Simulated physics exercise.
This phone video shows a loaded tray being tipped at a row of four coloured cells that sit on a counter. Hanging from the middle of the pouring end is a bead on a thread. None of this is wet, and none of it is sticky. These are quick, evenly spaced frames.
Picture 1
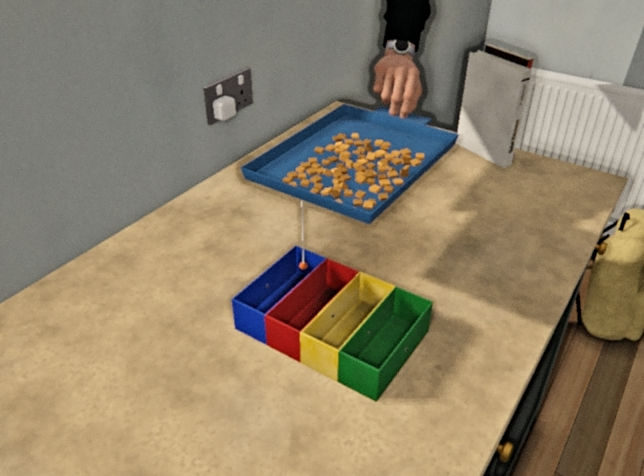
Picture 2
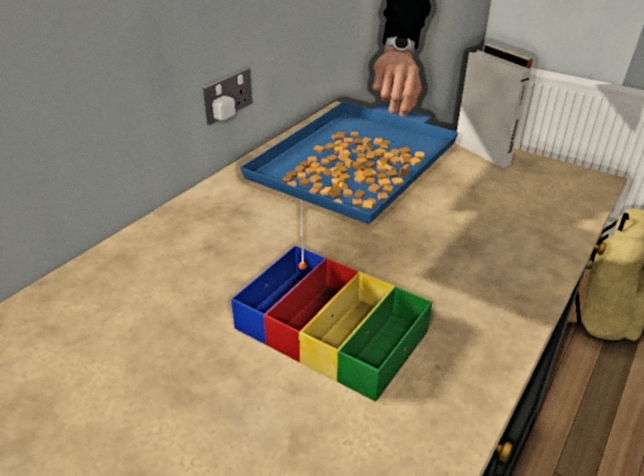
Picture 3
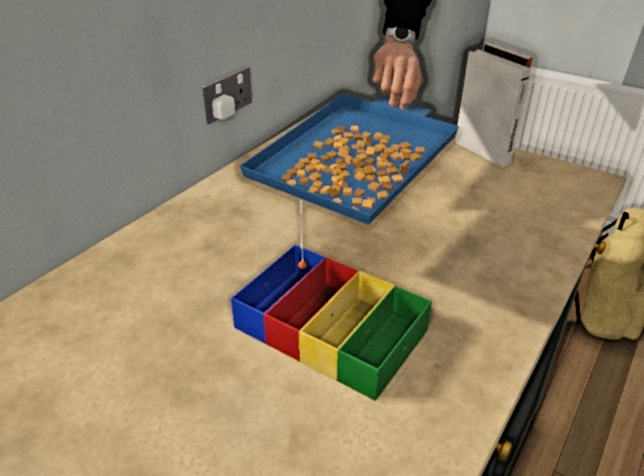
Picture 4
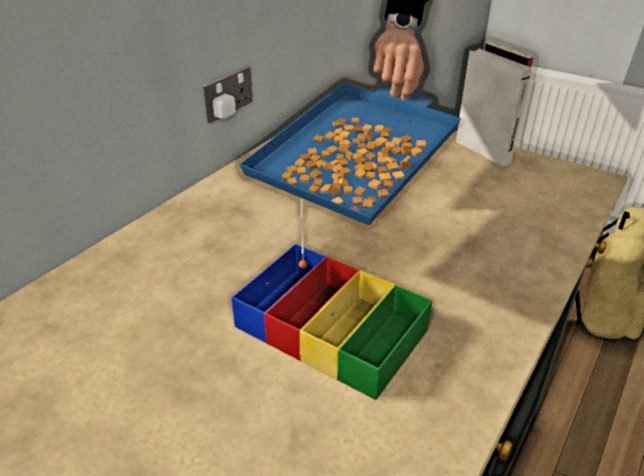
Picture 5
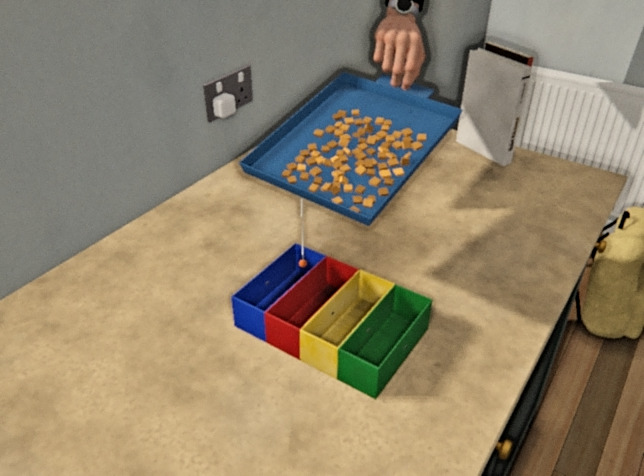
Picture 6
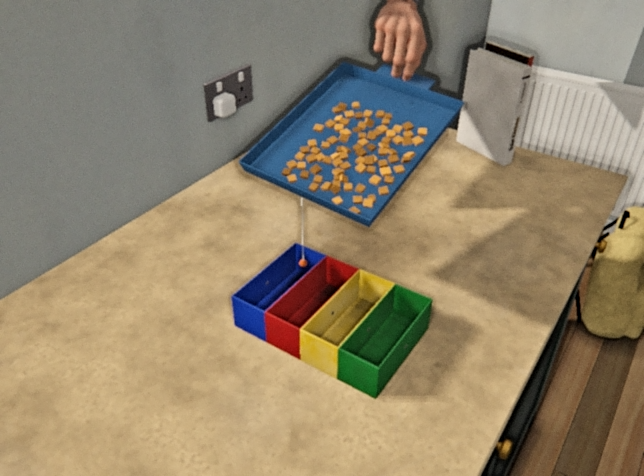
On a tan counter by a grey wall, a hand gradually raised the far end of a blue tray of cereal squares above four coloured cells, tilting it slightly toward its near right corner.
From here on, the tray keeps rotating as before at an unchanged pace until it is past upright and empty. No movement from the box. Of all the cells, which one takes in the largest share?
The largest share goes to the yellow cell.
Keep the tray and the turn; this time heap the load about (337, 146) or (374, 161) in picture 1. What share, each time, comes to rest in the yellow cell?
First some 50, then 70 per cent.
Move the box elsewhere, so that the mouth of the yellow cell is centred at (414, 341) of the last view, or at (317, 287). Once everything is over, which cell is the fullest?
The blue cell, then green.
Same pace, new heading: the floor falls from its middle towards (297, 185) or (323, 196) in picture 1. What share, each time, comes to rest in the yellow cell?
The first try gives close to 0 per cent, the second close to 30 per cent.
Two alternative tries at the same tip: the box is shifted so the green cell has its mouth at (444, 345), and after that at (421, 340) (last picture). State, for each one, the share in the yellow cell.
Roughly 0% first, roughly 0% second.
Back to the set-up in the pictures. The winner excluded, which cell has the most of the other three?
Place 2: The red cell.
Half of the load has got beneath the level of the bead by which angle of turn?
105°.
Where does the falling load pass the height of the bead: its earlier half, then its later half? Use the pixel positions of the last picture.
Earlier portion about (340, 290); later portion about (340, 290).
Soon after the last picture, tray tipped steeply; all on the tray.
A little later, tray tipped right over; about two thirds on the tray; about a quarter in the yellow cell; a stray few in the green cell; a stray few in the blue cell; a small part falling or outside the box.
Later still, tray tipped past a quarter turn; about two thirds in the yellow cell; about a quarter in the red cell; a small part in the blue cell; a stray few in the green cell; a stray few falling or outside the box.
At rest, tray tipped past a quarter turn; about two thirds in the yellow cell; about a quarter in the red cell; a small part in the blue cell; a stray few in the green cell; a stray few outside the box.
